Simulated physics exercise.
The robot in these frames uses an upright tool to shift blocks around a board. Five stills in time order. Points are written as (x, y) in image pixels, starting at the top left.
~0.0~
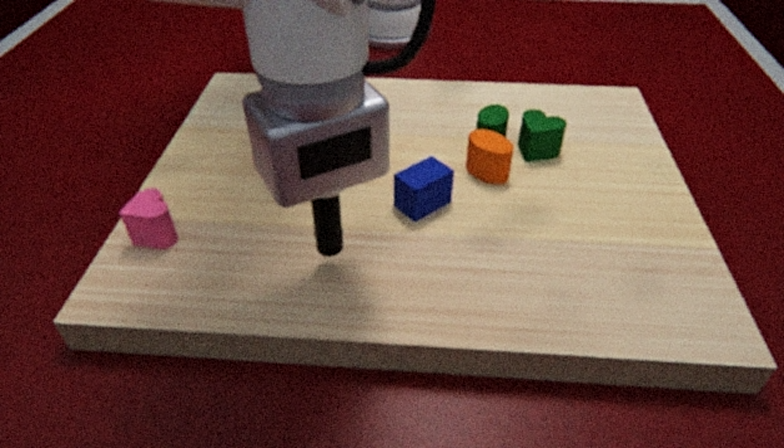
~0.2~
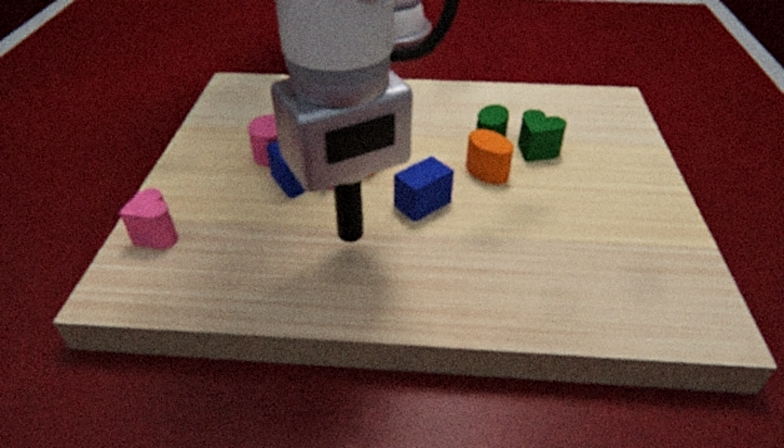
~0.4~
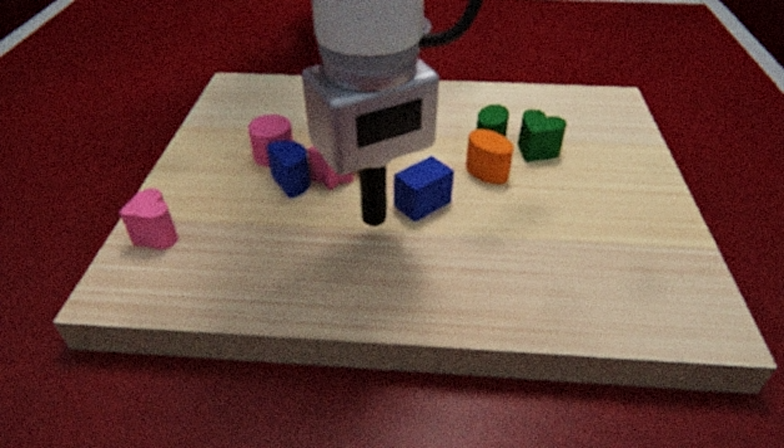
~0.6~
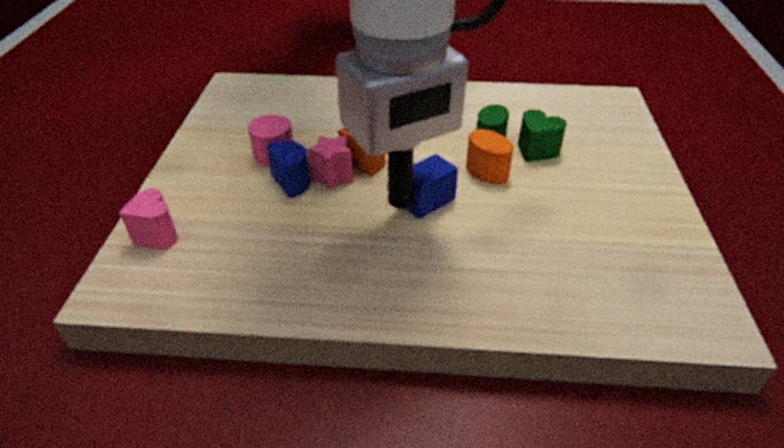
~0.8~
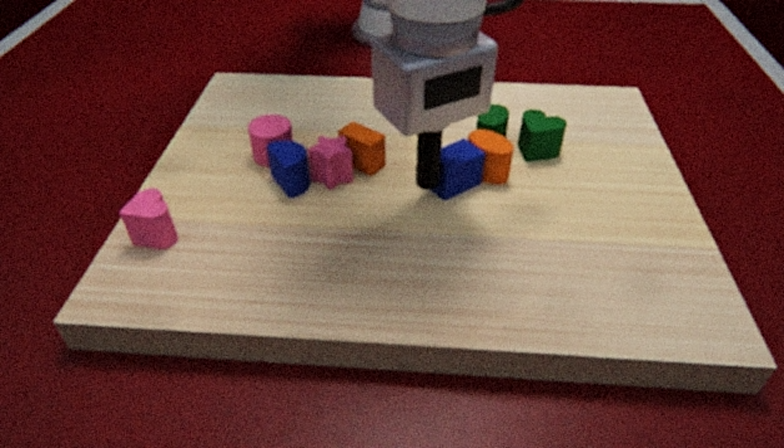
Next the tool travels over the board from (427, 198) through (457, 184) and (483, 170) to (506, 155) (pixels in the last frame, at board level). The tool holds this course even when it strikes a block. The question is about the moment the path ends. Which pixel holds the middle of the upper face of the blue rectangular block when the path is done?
If I read the scene right, the answer is (543, 119).
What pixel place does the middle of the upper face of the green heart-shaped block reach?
For the centre of its top, I'd go with (599, 105).
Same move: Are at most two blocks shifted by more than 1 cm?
No.
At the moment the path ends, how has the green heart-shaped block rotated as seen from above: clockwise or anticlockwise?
Anticlockwise, looking down.
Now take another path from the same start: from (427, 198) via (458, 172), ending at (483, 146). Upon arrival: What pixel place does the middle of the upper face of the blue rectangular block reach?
At the end it should sit near (520, 123).
On the path given first. One third of the way, tool (459, 169); blue rectangular block (487, 140); orange elliptical block (523, 131); green elliptical block (498, 110), turned 20° anticlockwise; green heart-shaped block (548, 120), turned 15° anticlockwise.
Two thirds of the way, tool (486, 155); blue rectangular block (517, 129), turned 15° clockwise; orange elliptical block (555, 125), turned 20° clockwise; green elliptical block (498, 110), turned 20° anticlockwise; green heart-shaped block (573, 111), turned 40° anticlockwise.
At the end, tool (508, 140); blue rectangular block (543, 119), turned 30° clockwise; orange elliptical block (583, 118), turned 25° clockwise; green elliptical block (502, 103), turned 65° anticlockwise; green heart-shaped block (599, 105), turned 45° anticlockwise.
